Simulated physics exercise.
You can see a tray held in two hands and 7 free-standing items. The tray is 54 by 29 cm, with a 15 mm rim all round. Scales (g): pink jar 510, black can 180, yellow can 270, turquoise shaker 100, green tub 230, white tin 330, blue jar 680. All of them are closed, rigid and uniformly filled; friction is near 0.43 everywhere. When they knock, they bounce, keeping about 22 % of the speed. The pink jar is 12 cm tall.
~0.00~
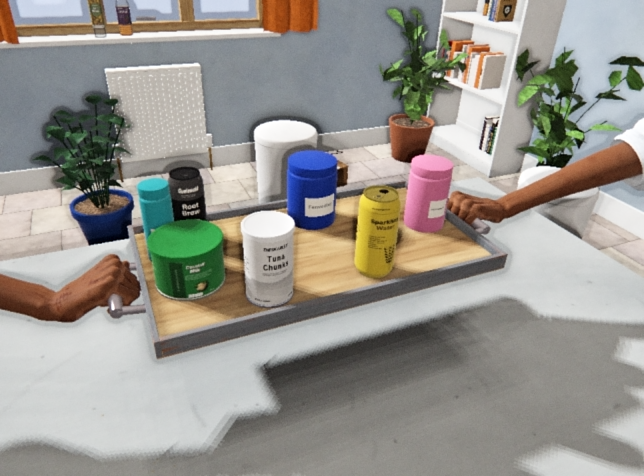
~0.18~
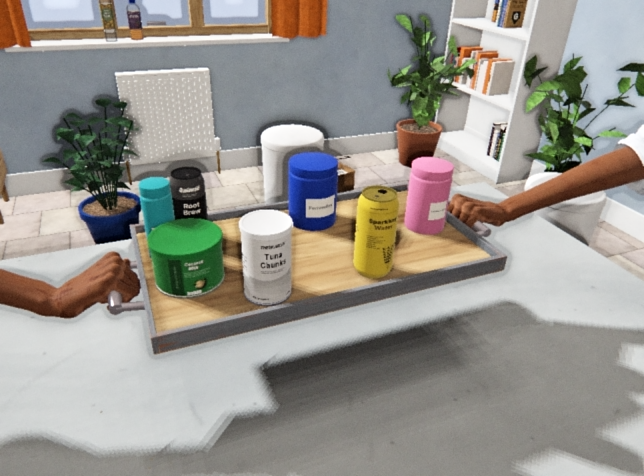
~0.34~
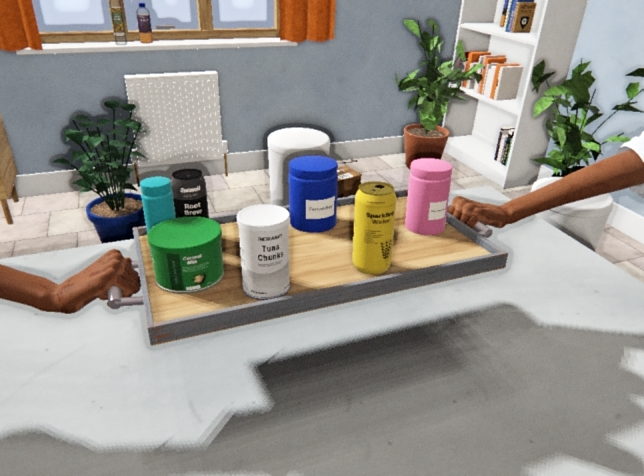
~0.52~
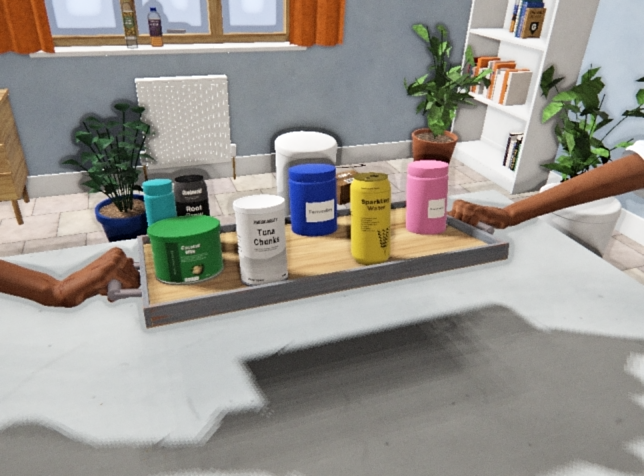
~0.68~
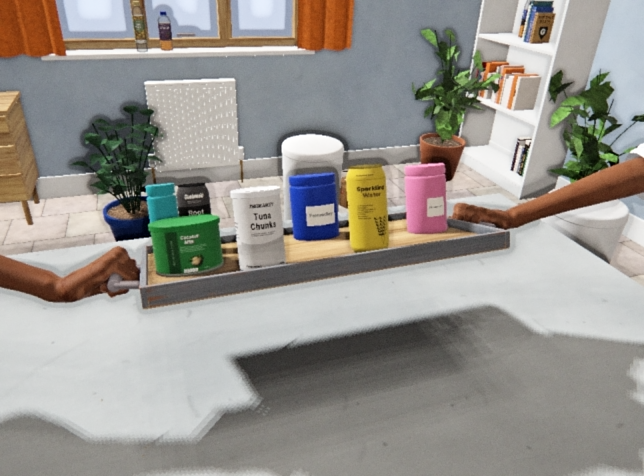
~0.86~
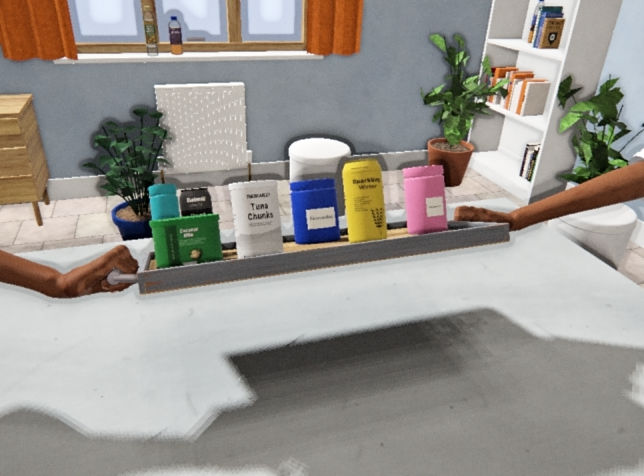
At first, two hands hold a wooden-based tray level above a pale surface, with seven colourful containers standing on it. Then the hands steadily tilt its far edge down, and the containers lean away with it, keeping roughly their places as the near rim comes to cover their bases.
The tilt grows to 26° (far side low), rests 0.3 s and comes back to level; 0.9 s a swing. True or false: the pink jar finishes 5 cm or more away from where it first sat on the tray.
True.
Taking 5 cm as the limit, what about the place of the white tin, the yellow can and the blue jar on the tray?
Well, the white tin winds up somewhere else; the yellow can winds up somewhere else; and the blue jar remains where it was.
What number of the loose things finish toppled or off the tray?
I count 2.
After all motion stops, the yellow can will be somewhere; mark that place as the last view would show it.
(390, 209).
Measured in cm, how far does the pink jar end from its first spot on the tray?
Some 11 cm.
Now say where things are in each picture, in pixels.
Tray level; pink jar (428, 194); black can (188, 206), in the first picture.
Tray level; turquoise shaker (160, 220); green tub (188, 257), in the second picture.
Tray at 4°, far edge down; white tin (265, 253); blue jar (313, 194), in the third picture.
Tray at 11°, far edge down; black can (193, 212); yellow can (371, 219), in the fourth picture.
Tray at 19°, far edge down; turquoise shaker (165, 223); green tub (187, 244), in the fifth picture.
Tray at 25°, far edge down; pink jar (426, 200); white tin (258, 222), in the sixth picture.
Around 1.06 s, tray at 26°, far edge down; turquoise shaker now off the tray; pink jar shifted 2 cm near (421, 200); yellow can tipped 11° against what carries it.
Around 1.26 s, tray at 26°, far edge down; pink jar shifted 5 cm near (412, 201); yellow can tipped 63° against what carries it; white tin shifted 6 cm.
Around 1.56 s, tray at 22°, far edge down; pink jar tipped 12° against what carries it near (399, 194); yellow can on its side; white tin shifted 15 cm.
Around 1.86 s, tray at 7°, far edge down; pink jar tipped 7° against what carries it near (410, 182); yellow can on its side; white tin shifted 20 cm.
Finally (3.4 s), off the tray, turquoise shaker; on their side or leaning hard on the tray, yellow can; not toppled but over 5 cm from the start, pink jar, green tub and white tin; the other 2 still in place (within 5 cm). Final places as that camera would see them, pink jar near (412, 180).
